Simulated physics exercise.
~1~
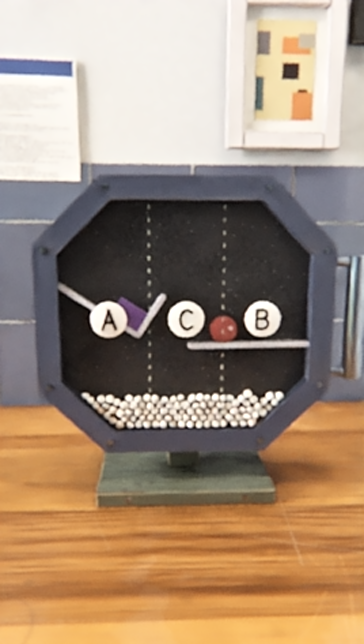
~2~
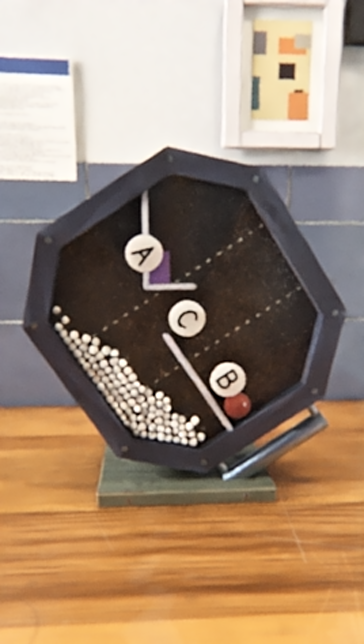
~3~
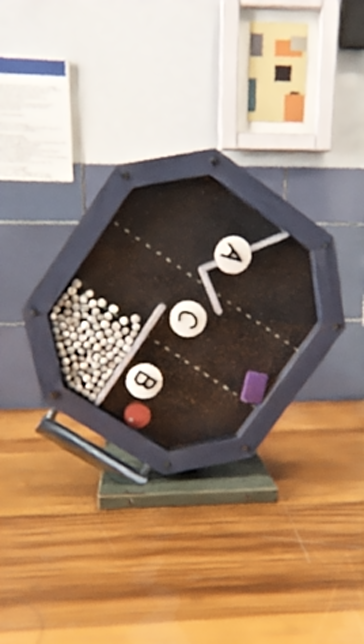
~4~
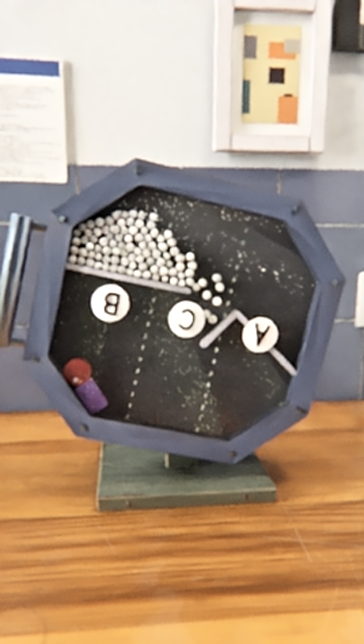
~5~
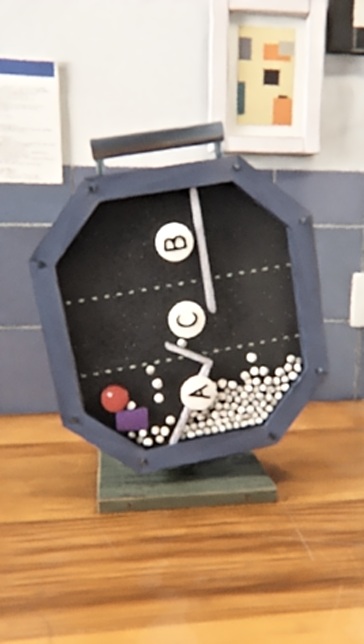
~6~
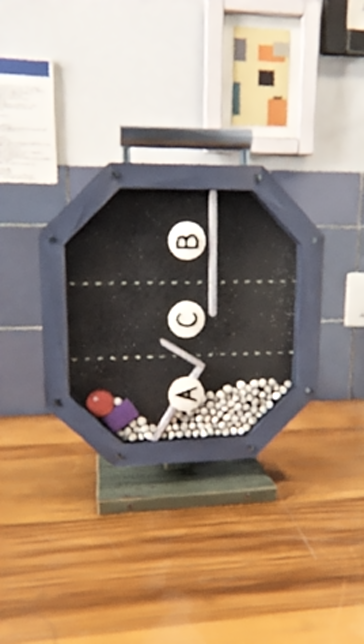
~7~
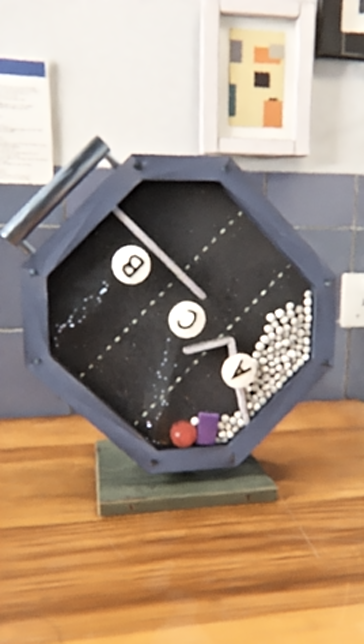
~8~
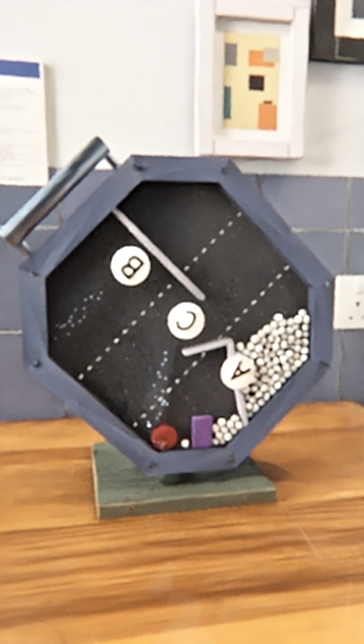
An octagonal case of white beads turns clockwise, swings partway back, and stops tilted.
